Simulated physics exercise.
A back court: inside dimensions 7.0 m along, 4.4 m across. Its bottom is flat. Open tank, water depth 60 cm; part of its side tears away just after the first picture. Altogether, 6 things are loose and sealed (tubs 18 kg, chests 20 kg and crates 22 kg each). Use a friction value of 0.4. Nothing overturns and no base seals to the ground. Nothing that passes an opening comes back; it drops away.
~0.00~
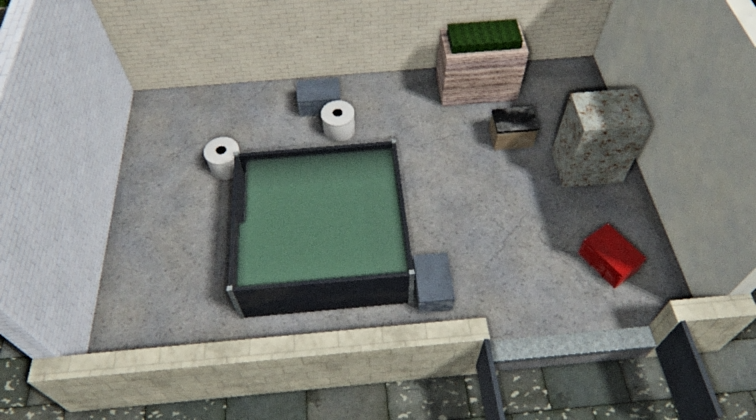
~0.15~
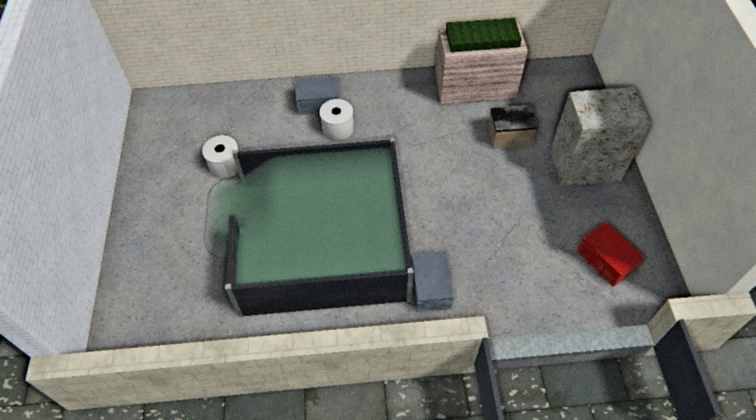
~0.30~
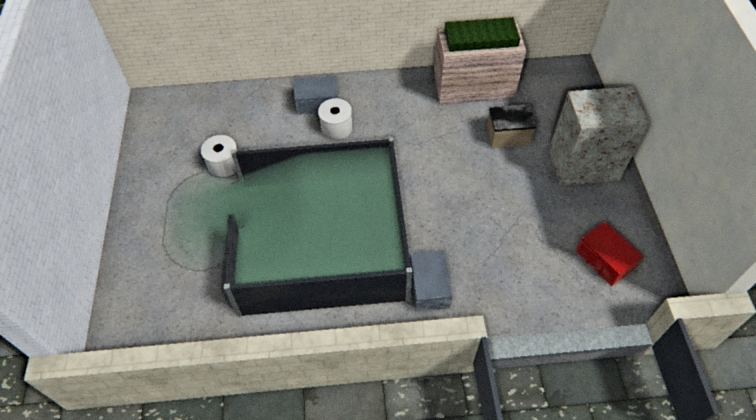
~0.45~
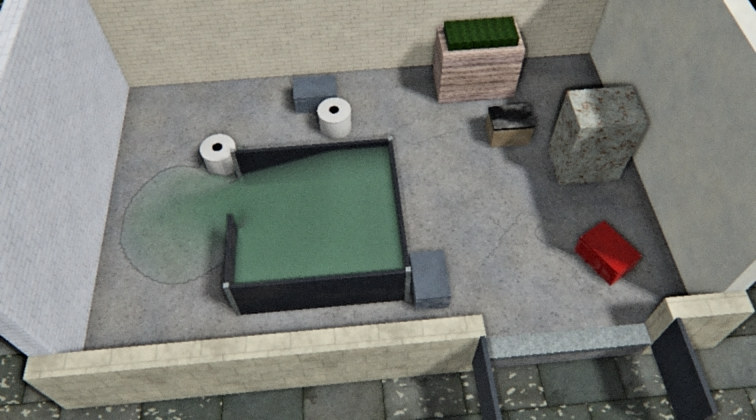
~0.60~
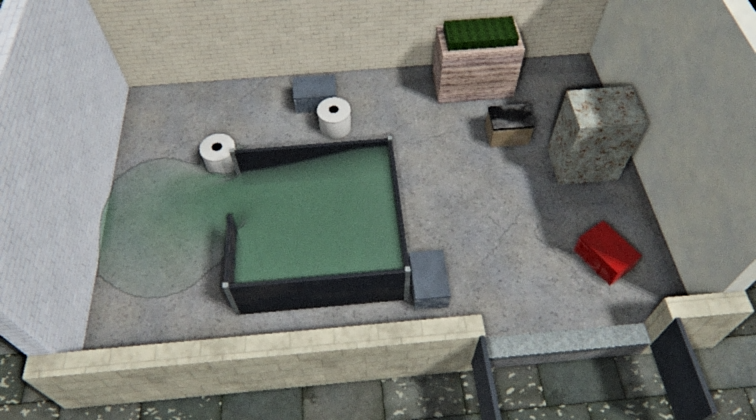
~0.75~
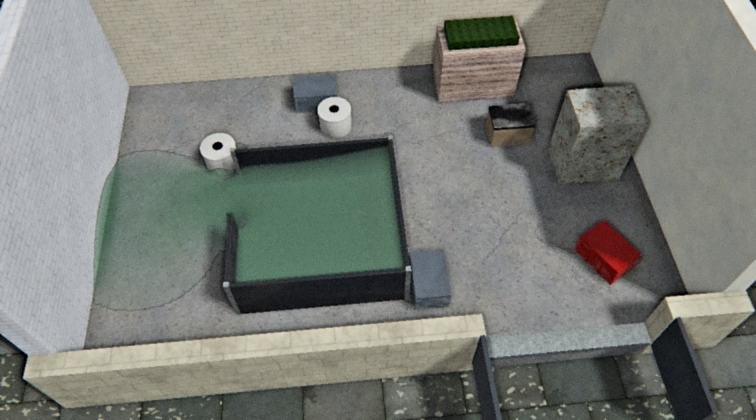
A dark-walled tank of green water sits in a walled grey courtyard, seen from high above. Around it are two white cylinders, blue-grey boxes, a pinkish crate topped with green, a small brown box, a tall mottled grey block and a red box at right. The tank's left side opens, and water spreads leftward in a thin rounded sheet to the left wall, while the objects stay put.
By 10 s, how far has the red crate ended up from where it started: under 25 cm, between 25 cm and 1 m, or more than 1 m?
Hardly budges.
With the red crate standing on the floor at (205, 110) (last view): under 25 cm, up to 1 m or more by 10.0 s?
It gets carried off.
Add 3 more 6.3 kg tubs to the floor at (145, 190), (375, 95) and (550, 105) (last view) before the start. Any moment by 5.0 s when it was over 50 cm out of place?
From first to last: Surpasses it, surpasses it, does not reach it.
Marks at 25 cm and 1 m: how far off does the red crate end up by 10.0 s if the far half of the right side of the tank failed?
Result: Red crate displaced far.
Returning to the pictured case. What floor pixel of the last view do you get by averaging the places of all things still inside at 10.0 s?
It works out to somewhere near (431, 182) on the floor.
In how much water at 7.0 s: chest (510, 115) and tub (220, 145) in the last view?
Around 2 cm and 5 cm.
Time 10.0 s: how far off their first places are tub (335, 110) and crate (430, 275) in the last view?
Lab note - net shifts in order: 40 cm; 20 cm.
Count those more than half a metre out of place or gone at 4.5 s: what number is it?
The answer is 1.
After 2.0 s the red crate is near (611, 246), 0.0 m from its start, aground; 0 of 6 are out; 0 afloat.
After 4.5 s the red crate is near (611, 246), 0.0 m from its start, aground; 0 of 6 are out; 0 afloat.
After 7.0 s the red crate is near (611, 246), 0.0 m from its start, aground; 0 of 6 are out; 0 afloat.
After 10.0 s the red crate is near (611, 246), 0.0 m from its start, aground; 0 of 6 are out; 0 afloat.
